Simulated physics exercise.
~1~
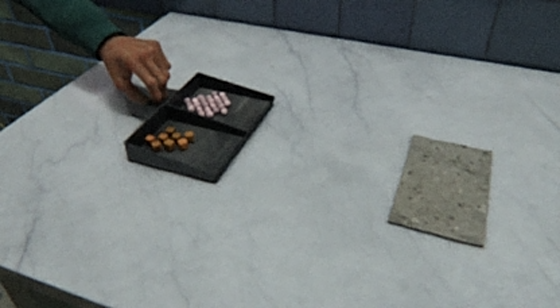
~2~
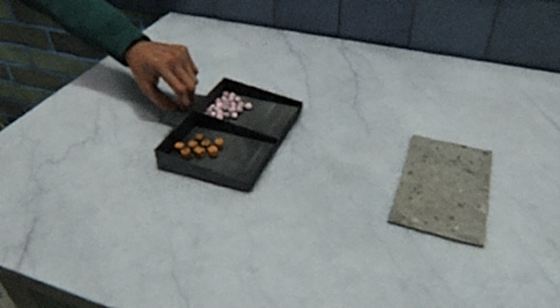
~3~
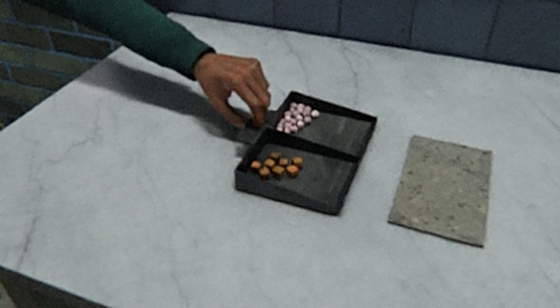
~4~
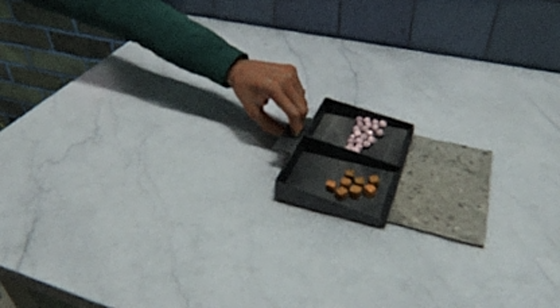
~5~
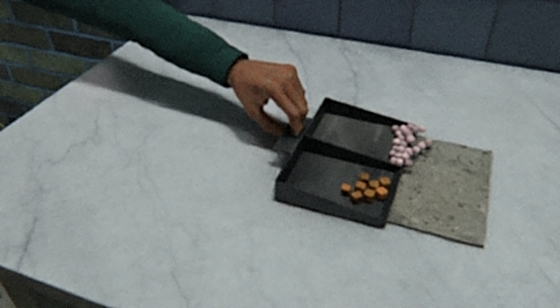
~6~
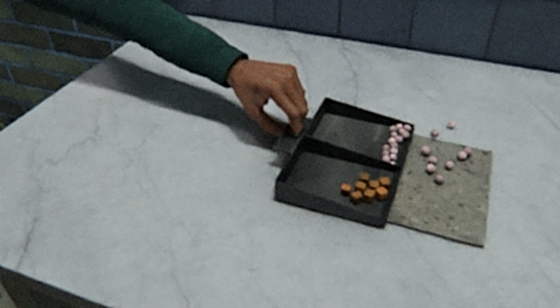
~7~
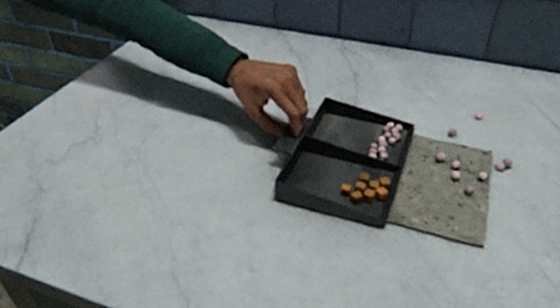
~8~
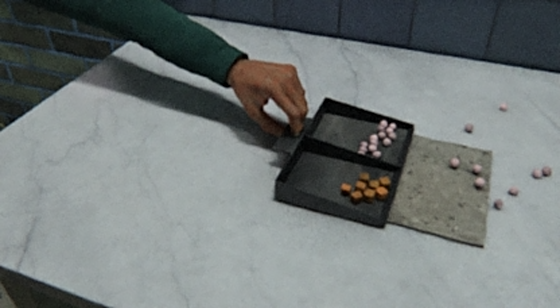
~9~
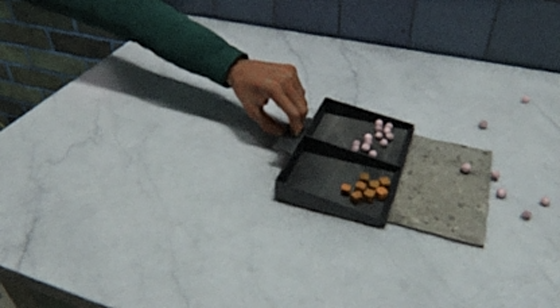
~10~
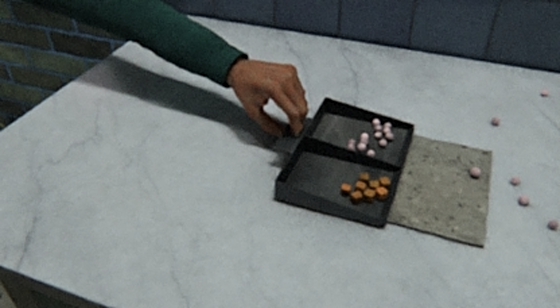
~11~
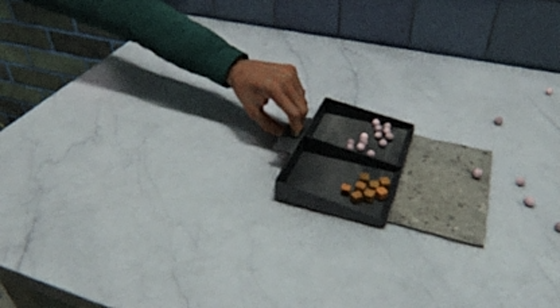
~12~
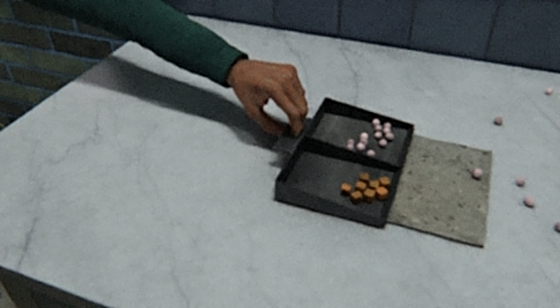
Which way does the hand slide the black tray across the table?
The hand slides the tray to the right, towards the grey slab.
The footage shows a hand sliding a black two-part tray right across a marble table until it stops against a grey slab; the orange pieces shift forward but stay inside, while some pink pieces spill over the slab and table and the rest remain in the tray.
